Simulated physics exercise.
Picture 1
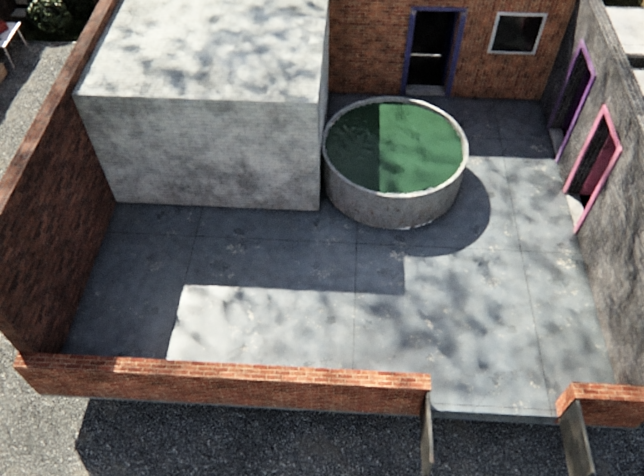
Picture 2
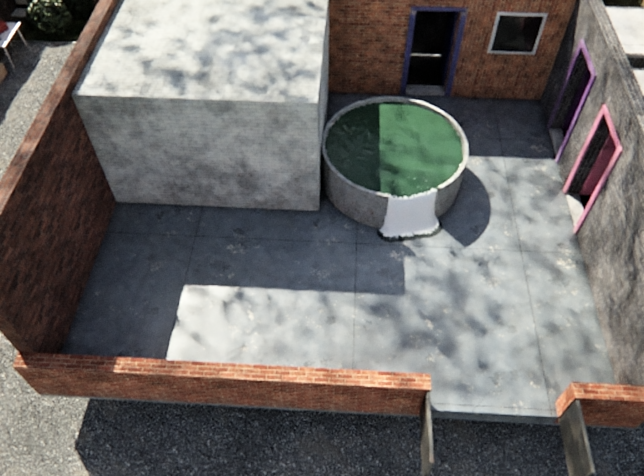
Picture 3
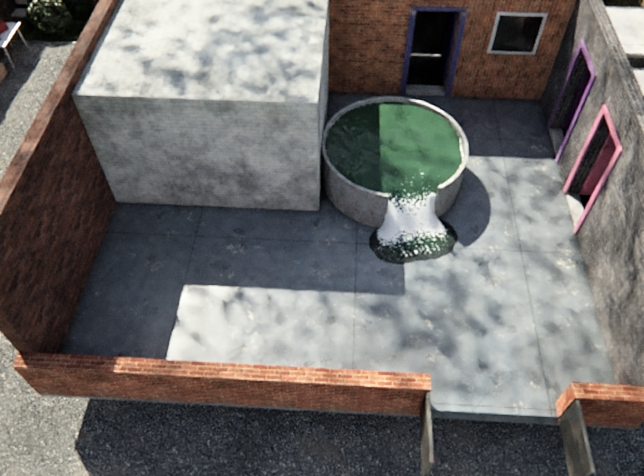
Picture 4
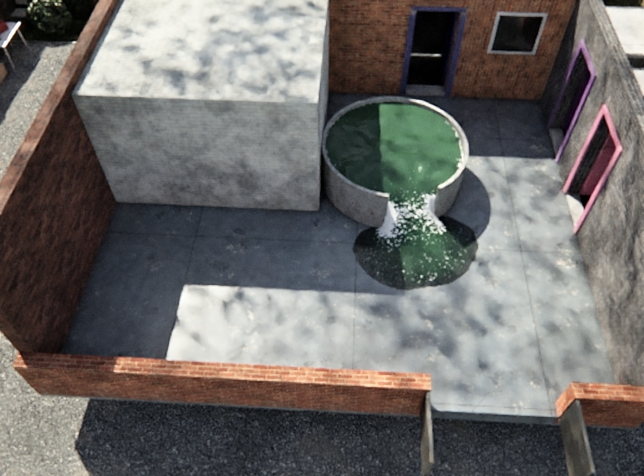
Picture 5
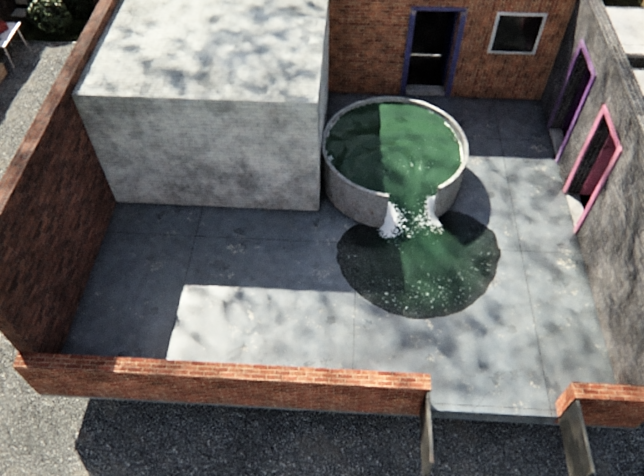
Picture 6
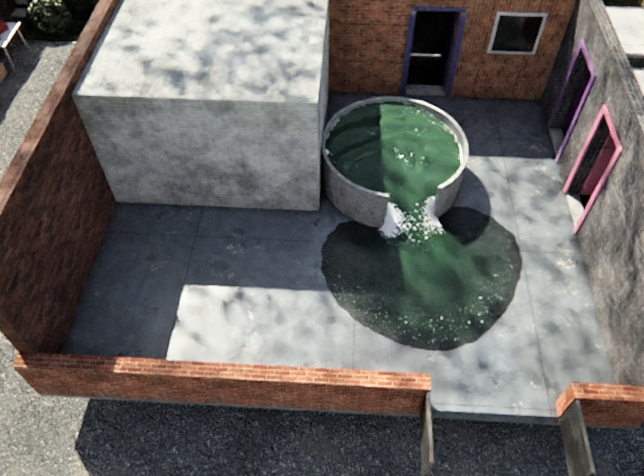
Walled service yard with a round concrete pool of green water bursting at its front rim, spreading a widening dark puddle across the paving.
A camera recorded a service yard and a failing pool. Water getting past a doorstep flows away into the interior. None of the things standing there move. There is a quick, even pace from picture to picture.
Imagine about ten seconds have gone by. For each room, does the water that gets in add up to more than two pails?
My prediction: The blue door never exceeds two buckets, the purple door never exceeds two buckets, the pink door never exceeds two buckets.
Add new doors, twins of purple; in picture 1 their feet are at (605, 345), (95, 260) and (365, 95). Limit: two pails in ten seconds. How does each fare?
Taken in sequence, they go: Exceeded, not exceeded, not exceeded.
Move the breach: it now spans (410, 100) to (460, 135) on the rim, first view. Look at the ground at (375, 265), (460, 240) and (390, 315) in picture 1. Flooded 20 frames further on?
Point by point: Unwetted; soaked; unwetted.
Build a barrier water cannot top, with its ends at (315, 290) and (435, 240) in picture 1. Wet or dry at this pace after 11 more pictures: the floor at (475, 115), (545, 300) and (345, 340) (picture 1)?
First spared, then soaked, then spared.
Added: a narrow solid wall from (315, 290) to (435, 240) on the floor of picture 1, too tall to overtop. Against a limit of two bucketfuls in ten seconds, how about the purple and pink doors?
I'd say the purple door misses the limit and the pink door tops the limit.
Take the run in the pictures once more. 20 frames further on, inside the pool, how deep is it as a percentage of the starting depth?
My figure is about 50 in a hundred.
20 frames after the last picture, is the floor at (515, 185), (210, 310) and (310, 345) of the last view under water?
Taking them as listed, they are spared, waterlogged and waterlogged.
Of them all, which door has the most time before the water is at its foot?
The blue one.
A moment on, water covers 35 % of the floor; the blue door not reached, the purple door not reached, the pink door not reached.
Next, water covers 35 % of the floor; the blue door not reached, the purple door not reached, the pink door not reached.
Then, water covers 45 % of the floor; the blue door not reached, the purple door not reached, the pink door wet at the sill, nothing in.
Later, water covers 70 % of the floor; the blue door not reached, the purple door wet at the sill, nothing in, the pink door wet at the sill, nothing in.
In the end, water covers 90 % of the floor; the blue door wet at the sill, nothing in, the purple door wet at the sill, nothing in, the pink door wet at the sill, nothing in.
